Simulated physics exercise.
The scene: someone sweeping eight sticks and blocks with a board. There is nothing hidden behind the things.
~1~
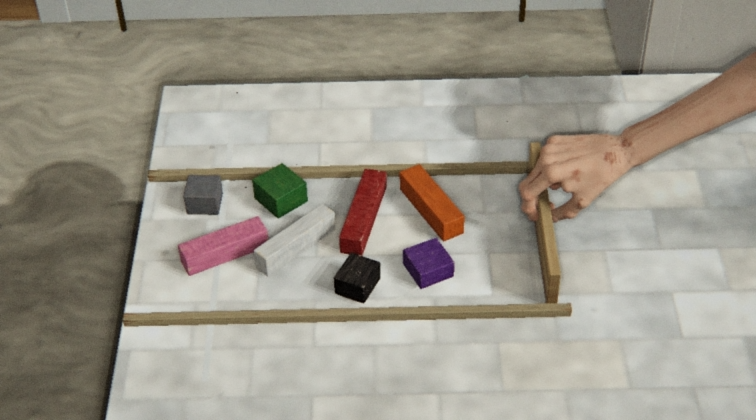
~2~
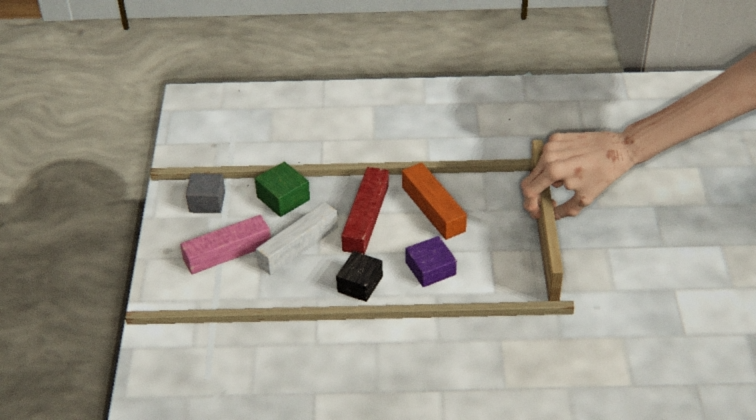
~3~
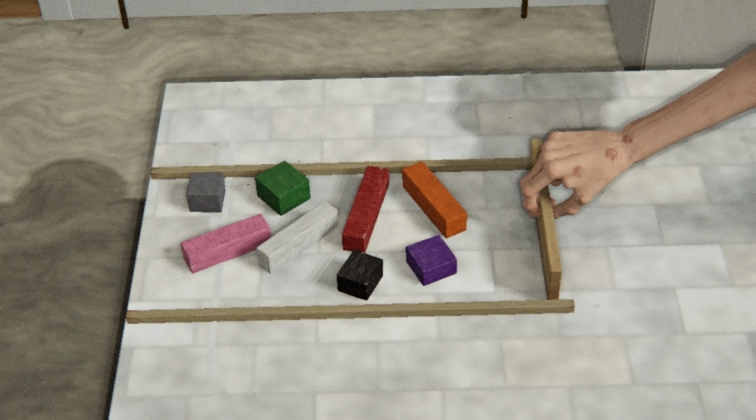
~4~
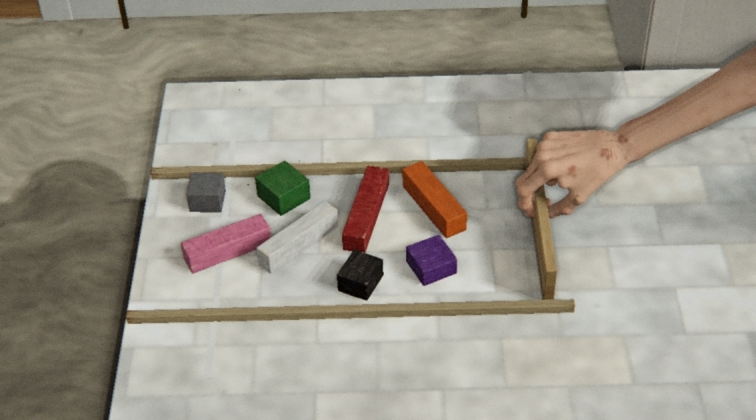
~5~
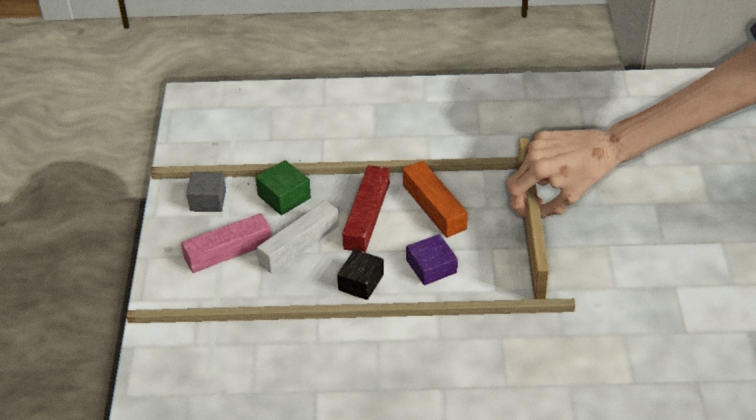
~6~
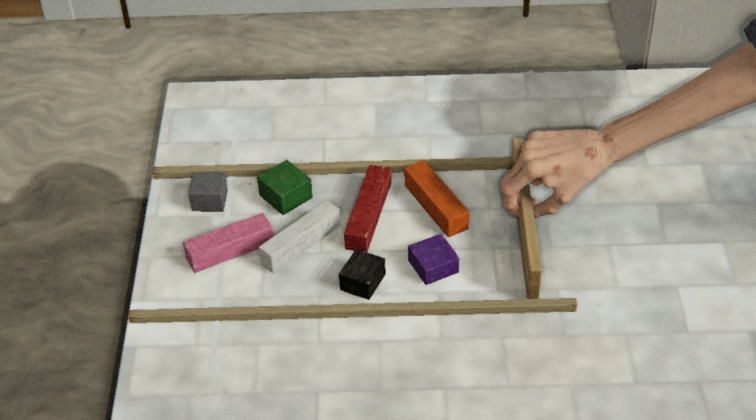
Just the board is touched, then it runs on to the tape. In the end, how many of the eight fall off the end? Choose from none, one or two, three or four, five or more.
Final count: One or two.
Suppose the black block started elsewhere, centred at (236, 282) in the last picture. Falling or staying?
Placed there, it does not drop.
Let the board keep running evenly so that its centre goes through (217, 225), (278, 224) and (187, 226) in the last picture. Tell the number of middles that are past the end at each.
2, 0, 4.
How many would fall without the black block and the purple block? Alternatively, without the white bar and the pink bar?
1, then 1.
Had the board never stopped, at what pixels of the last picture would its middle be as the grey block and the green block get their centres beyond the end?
The middle would be close to (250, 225) and then close to (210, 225).
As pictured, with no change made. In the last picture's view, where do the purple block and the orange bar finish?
Near (202, 261) and (215, 203).
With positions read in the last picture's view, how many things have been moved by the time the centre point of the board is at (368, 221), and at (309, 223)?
I make it 5 at the first spot and 8 at the other.
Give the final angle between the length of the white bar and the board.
The angle comes out near 5 degrees.
Soon after, none off yet; grey block at rest near (208, 192); pink bar at rest near (229, 242); green block at rest near (285, 187).
After that, none off yet; grey block at rest near (208, 192); pink bar moving near (224, 241); green block moving near (274, 186).
And then, none off yet; grey block displaced about its own width near (170, 192); pink bar displaced about its own width near (177, 236); green block displaced well along near (208, 183).
In the end, the number that fall off is one or two; gone, pink bar and grey block.
